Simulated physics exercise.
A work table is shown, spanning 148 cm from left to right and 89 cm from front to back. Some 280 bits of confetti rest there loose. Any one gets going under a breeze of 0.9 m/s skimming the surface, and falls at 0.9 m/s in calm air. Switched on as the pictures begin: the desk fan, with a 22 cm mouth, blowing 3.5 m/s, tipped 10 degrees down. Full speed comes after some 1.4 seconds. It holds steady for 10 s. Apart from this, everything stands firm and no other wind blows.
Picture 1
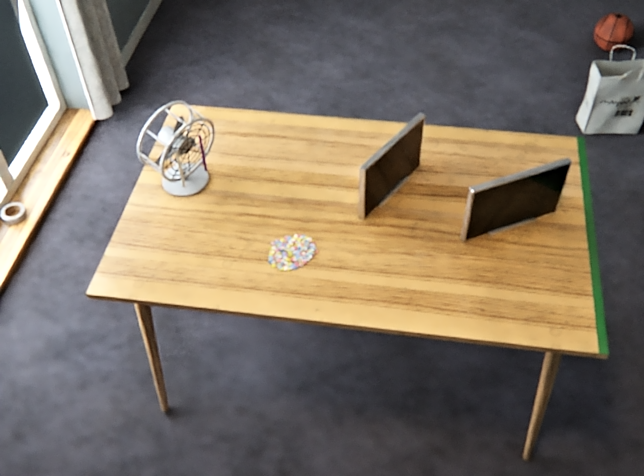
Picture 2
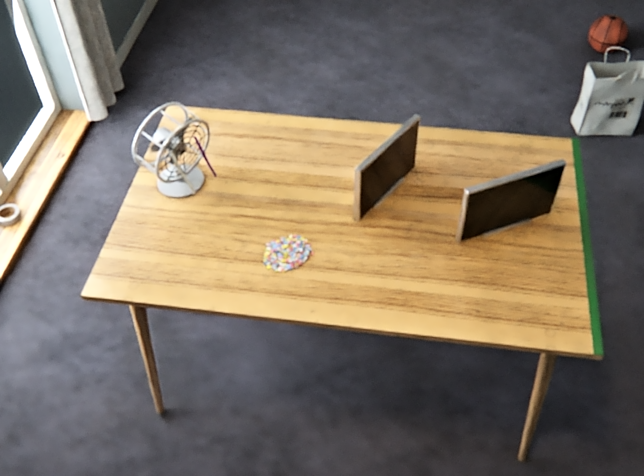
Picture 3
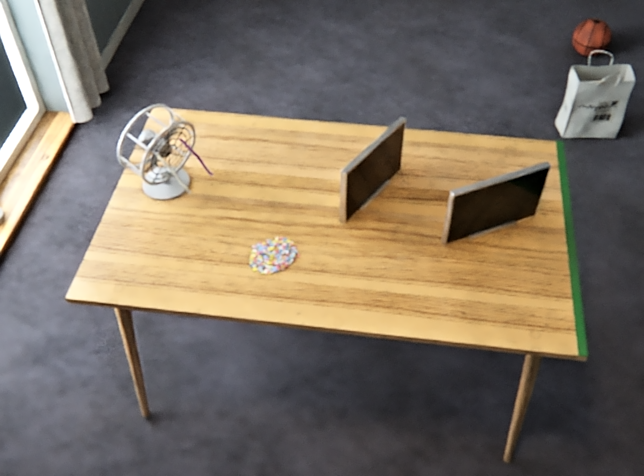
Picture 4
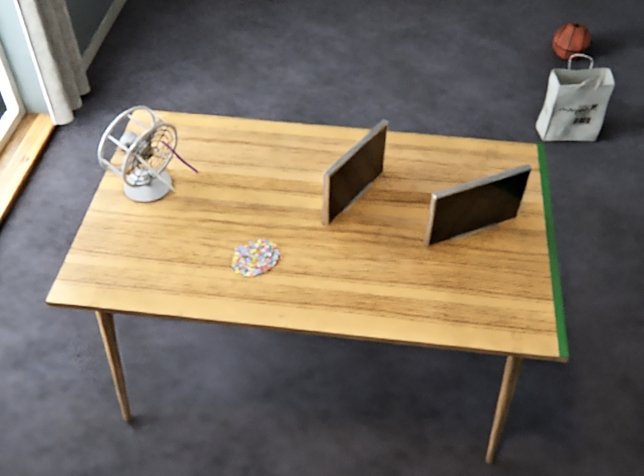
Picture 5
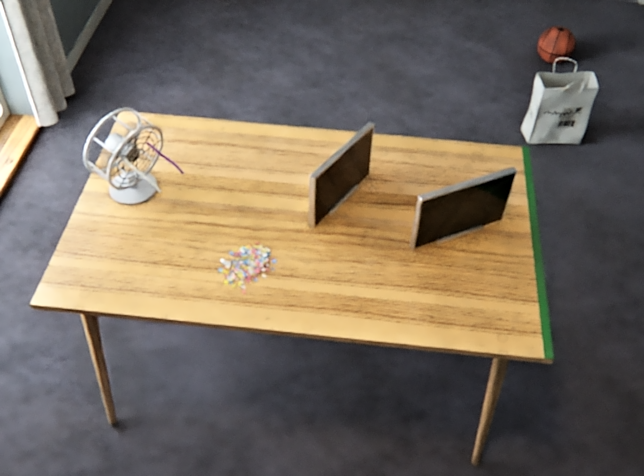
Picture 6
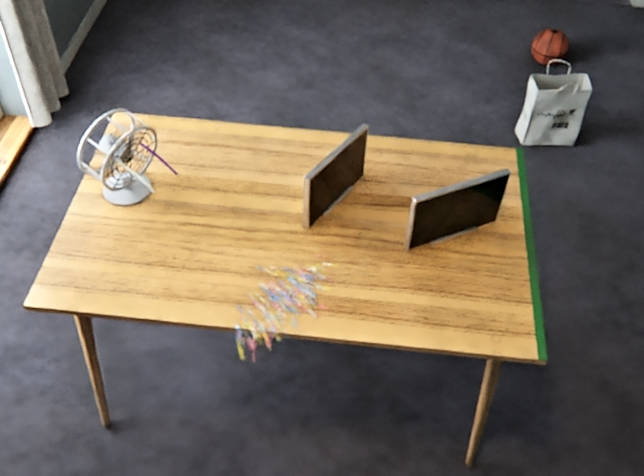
On a wooden work table with a green right edge, a desk fan faces a loose patch of colourful confetti near two upright screens; the confetti lies still, then starts to stir and spreads into a streak across the front.
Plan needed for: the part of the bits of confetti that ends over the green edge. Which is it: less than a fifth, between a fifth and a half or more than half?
It is less than a fifth.
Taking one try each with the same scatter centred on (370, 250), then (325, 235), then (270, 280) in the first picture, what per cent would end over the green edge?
Taking the three spots in order, you'd get around 40 percent, 40 percent and 0 percent.
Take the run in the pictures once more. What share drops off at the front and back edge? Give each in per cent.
Roughly 90 % front, 0 % back.
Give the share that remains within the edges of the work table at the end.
I'd put it at some 1 %.
Then, 0.9 s after the last picture, 5 % are over the green edge; 98 % have settled or left.
Then, 2.1 s after the last picture, 5 % are over the green edge; 99 % have settled or left.
Then, 4.4 s after the last picture, 5 % are over the green edge; 99 % have settled or left.
Then, 8.9 s after the last picture, at the end, 5 % are over the green edge.
